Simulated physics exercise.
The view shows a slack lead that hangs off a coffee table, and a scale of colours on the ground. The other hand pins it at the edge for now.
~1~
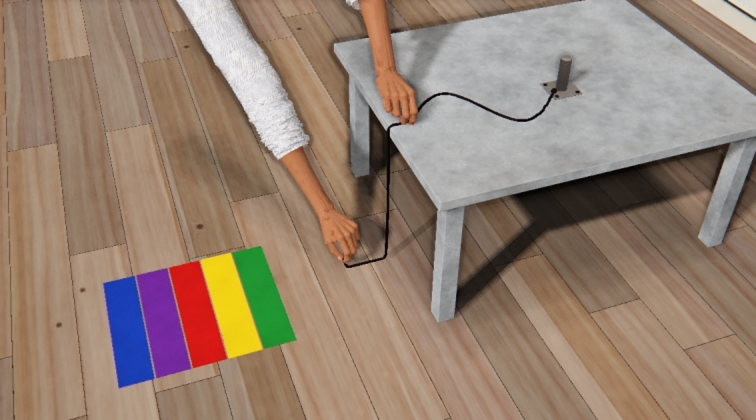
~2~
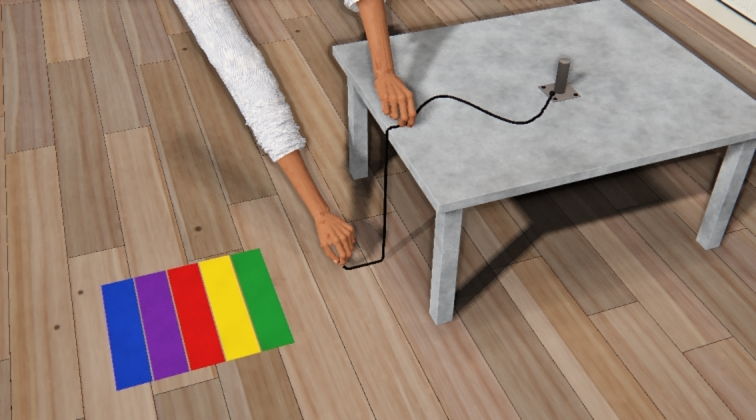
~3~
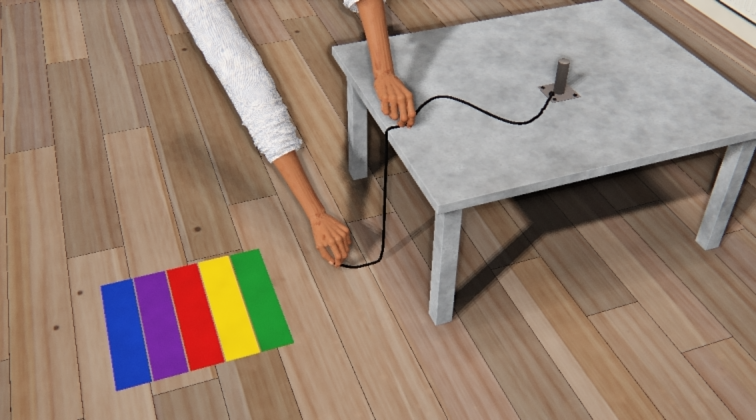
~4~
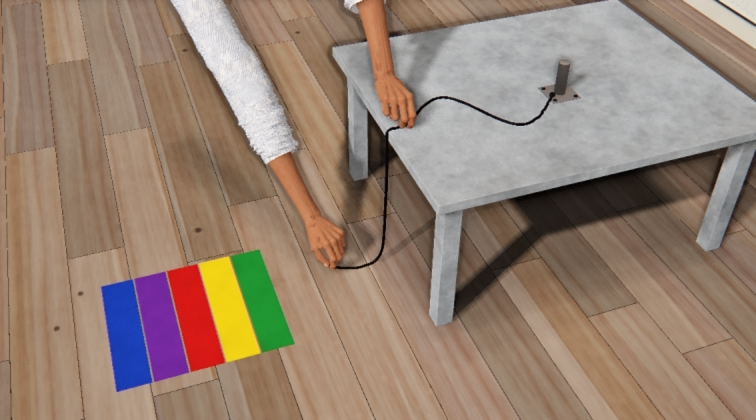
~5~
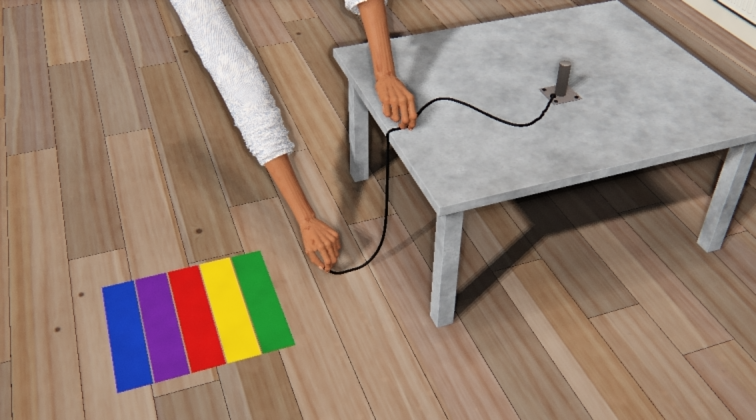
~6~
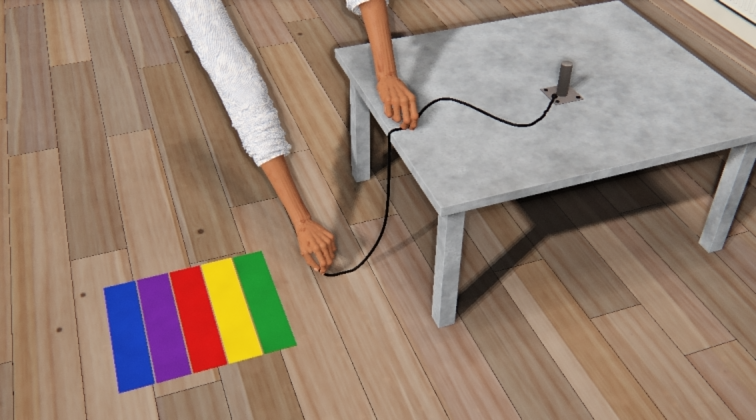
A hand holding the loose end of a black cord moved slowly left, just above the wooden floor toward the coloured stripes, while the other hand kept the cord pinned at the grey table's edge.
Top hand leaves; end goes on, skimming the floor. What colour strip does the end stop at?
Purple.
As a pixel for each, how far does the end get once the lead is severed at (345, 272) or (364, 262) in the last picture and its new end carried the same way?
It would be at (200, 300) in the first case and at (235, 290) in the second.
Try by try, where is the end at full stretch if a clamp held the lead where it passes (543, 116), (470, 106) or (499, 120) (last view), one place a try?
Approximately (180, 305), (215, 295) and (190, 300) respectively.
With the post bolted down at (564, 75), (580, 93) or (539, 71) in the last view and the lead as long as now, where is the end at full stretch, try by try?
The first try gives (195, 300), the second (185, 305) and the third (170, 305).
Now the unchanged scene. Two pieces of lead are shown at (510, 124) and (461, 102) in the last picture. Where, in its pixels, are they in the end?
Point one: (480, 112); point two: (426, 123).
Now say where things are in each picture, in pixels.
End (344, 259); green (274, 326); yellow (240, 335); red (205, 344); purple (169, 353); blue (133, 363), in the first picture.
End (340, 262); lead through (543, 110) (488, 113) (428, 102) (387, 136) (385, 198) (383, 250), in the second picture.
End (335, 263), in the third picture.
End (330, 266); lead through (543, 111) (488, 114) (428, 103) (387, 137) (386, 199) (381, 252), in the fourth picture.
End (325, 268), in the fifth picture.
End (320, 270); lead through (545, 112) (490, 116) (430, 104) (390, 139) (388, 201) (369, 255), in the sixth picture.
Soon after, end near (223, 294); over yellow.
After that, end near (184, 304); over red.
At the stop, end near (160, 309); over purple. Over purple.
